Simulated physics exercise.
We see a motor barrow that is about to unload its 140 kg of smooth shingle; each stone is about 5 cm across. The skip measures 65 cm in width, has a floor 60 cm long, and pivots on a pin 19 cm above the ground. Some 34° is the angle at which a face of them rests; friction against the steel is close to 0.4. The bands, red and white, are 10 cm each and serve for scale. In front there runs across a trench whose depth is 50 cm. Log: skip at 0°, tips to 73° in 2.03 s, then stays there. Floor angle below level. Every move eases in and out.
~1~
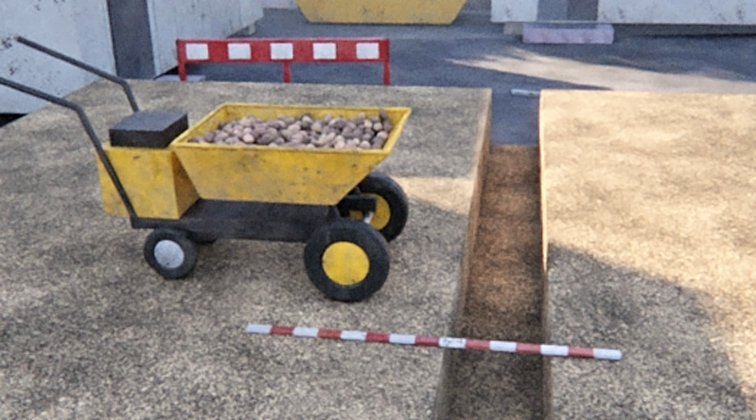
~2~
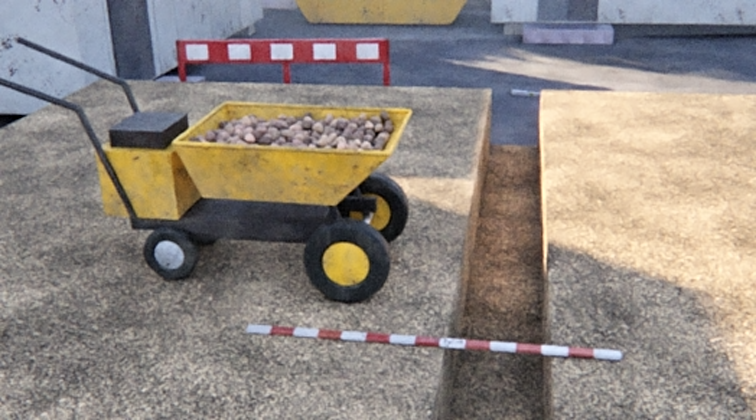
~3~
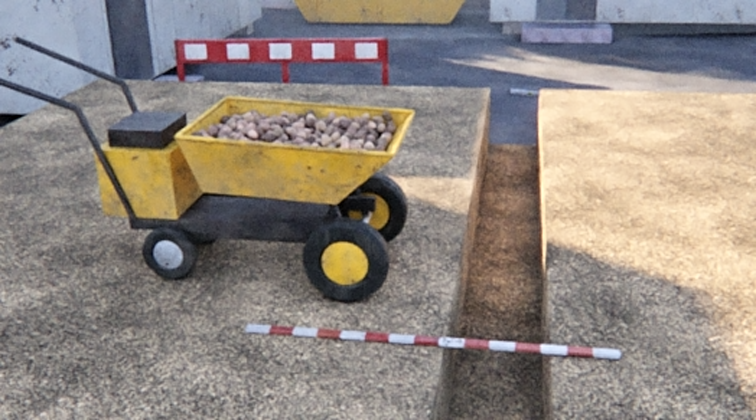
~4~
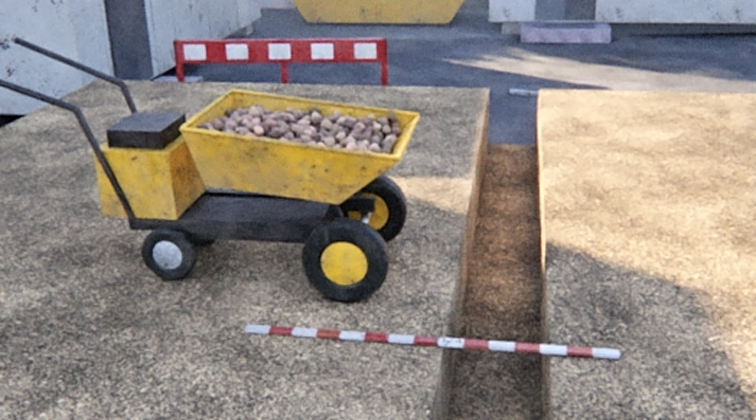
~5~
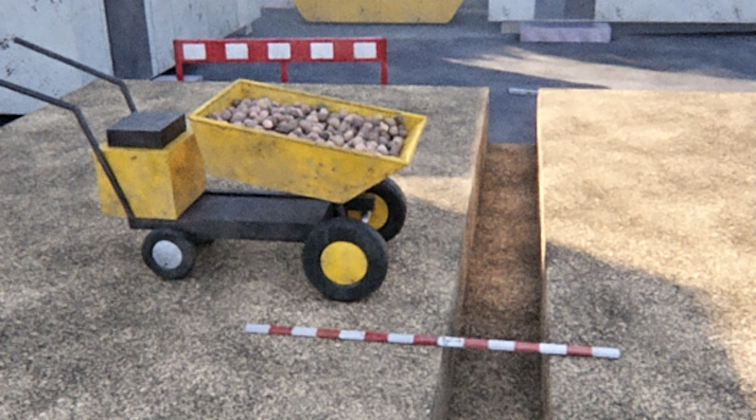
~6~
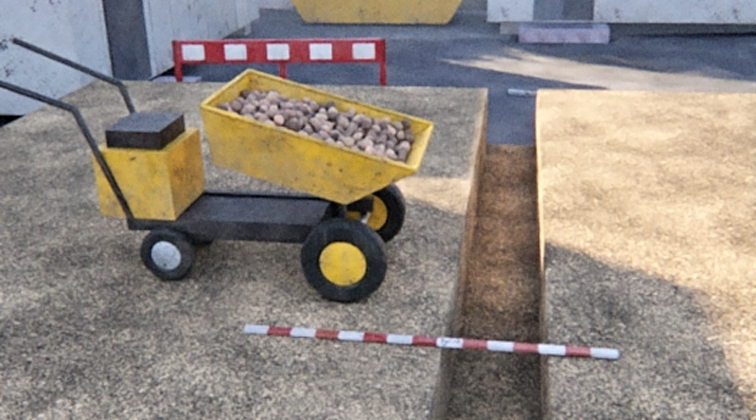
A yellow skip full of smooth stones on a small motor barrow tilted slowly forward to the right, its back end rising, while the wheels stayed still beside a trench and a red-and-white striped pole.
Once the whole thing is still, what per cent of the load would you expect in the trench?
I would expect about 90 per cent.
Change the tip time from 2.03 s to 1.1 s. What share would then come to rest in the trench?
It would be near 85 percent.
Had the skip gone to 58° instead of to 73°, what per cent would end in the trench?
Some 95 in a hundred, I'd say.
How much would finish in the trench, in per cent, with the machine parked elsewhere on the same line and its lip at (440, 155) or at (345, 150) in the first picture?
Roughly 35 in a hundred, then 100 in a hundred.
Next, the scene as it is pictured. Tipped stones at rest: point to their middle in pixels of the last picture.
The tipped stones centre close to (508, 359).
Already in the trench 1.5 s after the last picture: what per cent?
Around 75 per cent of it.
Then, 0.9 s after the last picture the floor is at 61°, 93 % in the skip, 7 % in the trench; the foremost stones are at (513, 256).
Then, 1.5 s after the last picture the floor is at 73°, 13 % in the skip, 77 % in the trench, 10 % past the trench; the foremost stones are at (667, 292).
Then, 1.9 s after the last picture the floor is at 73°, 1 % in the skip, 90 % in the trench, 10 % past the trench; the foremost stones are at (722, 304).
Then, 3.8 s after the last picture the floor is at 73°, 0 % in the skip, 90 % in the trench, 10 % past the trench; the foremost stones are at (738, 307).
